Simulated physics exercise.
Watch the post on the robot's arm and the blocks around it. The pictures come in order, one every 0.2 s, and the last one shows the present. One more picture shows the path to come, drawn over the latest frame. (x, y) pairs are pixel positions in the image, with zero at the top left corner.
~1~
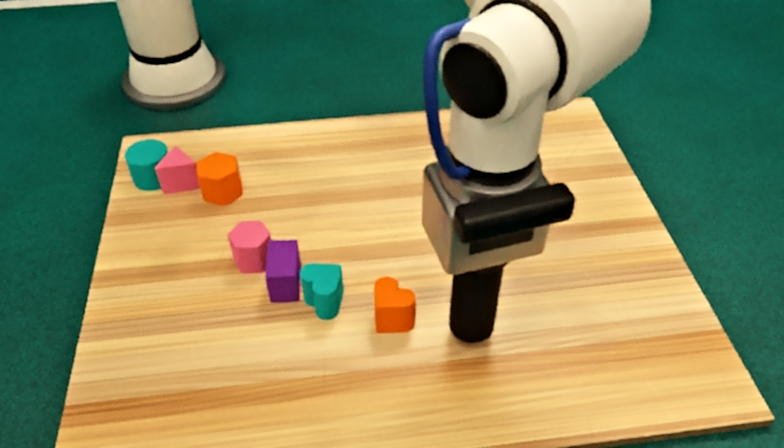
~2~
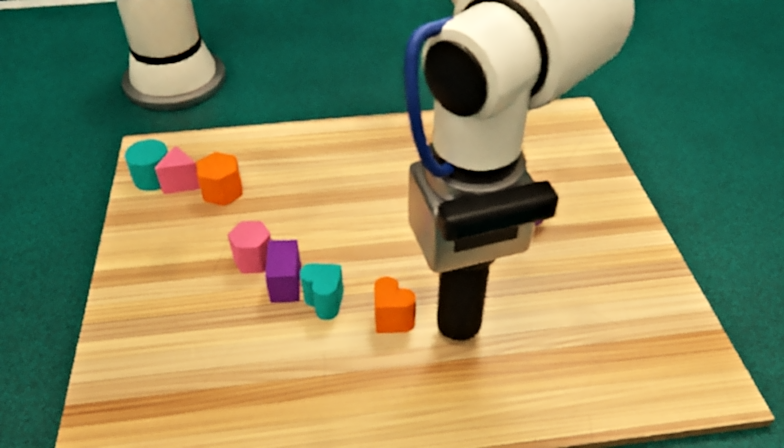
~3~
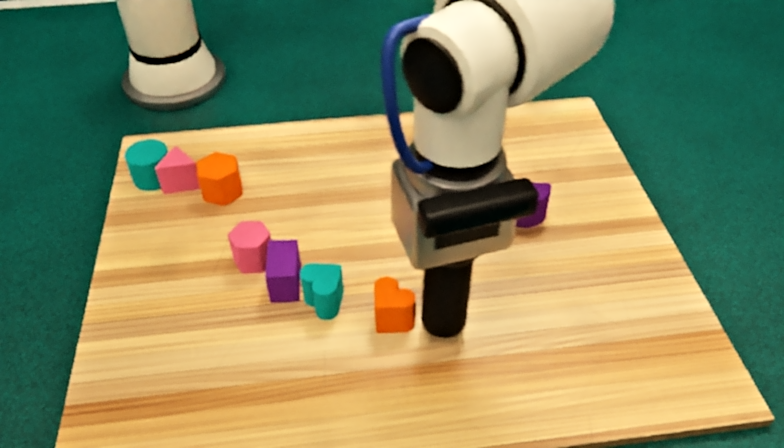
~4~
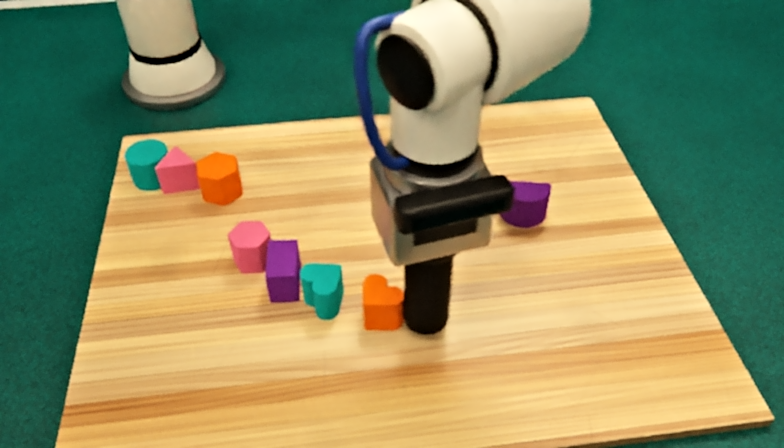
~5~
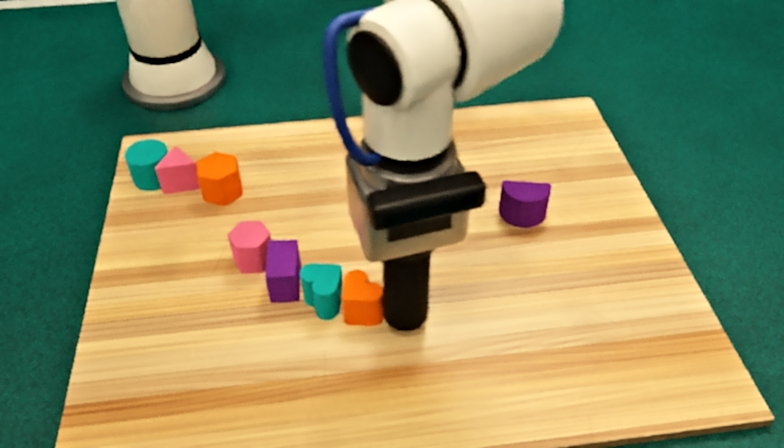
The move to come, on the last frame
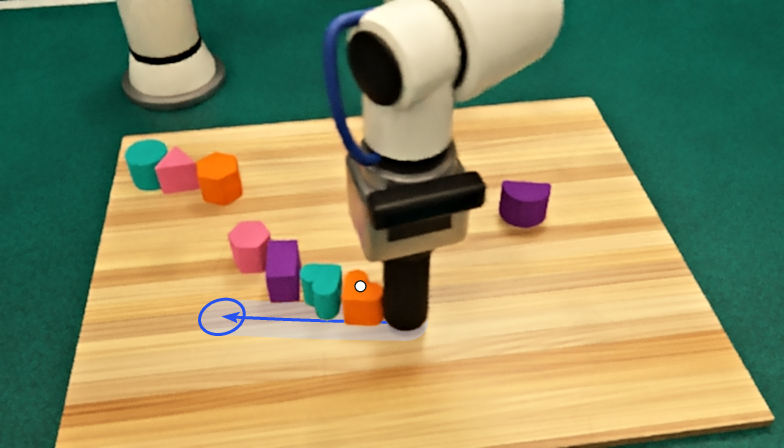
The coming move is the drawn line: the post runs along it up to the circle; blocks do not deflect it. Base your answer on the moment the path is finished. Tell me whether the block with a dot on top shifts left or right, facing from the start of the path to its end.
It gets pushed right.
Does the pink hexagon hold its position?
No, I don't think so.
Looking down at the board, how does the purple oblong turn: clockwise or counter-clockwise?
Overhead view: Clockwise.
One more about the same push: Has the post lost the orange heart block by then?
No, that is not how it ends up.
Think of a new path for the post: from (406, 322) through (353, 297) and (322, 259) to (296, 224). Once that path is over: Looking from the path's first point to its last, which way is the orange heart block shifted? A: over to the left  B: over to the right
(A)
The line goes from (406, 322) directly to (222, 316); the dot is on the orange heart block.
What follows on the original path. One third of the way, post at (343, 312); pink hexagon at (238, 224); purple oblong at (248, 248), turned 50° clockwise; turquoise heart block at (272, 267); orange heart block at (301, 280), turned 15° clockwise.
Two thirds of the way, post at (280, 310); pink hexagon at (228, 209), turned 60° clockwise; purple oblong at (210, 233), turned 90° clockwise; turquoise heart block at (219, 258), turned 25° clockwise; orange heart block at (241, 275), turned 30° clockwise.
At the end, post at (219, 308); pink hexagon at (228, 206), turned 70° clockwise; purple oblong at (203, 227), turned 115° clockwise; turquoise heart block at (175, 247), turned 40° clockwise; orange heart block at (186, 269), turned 45° clockwise.
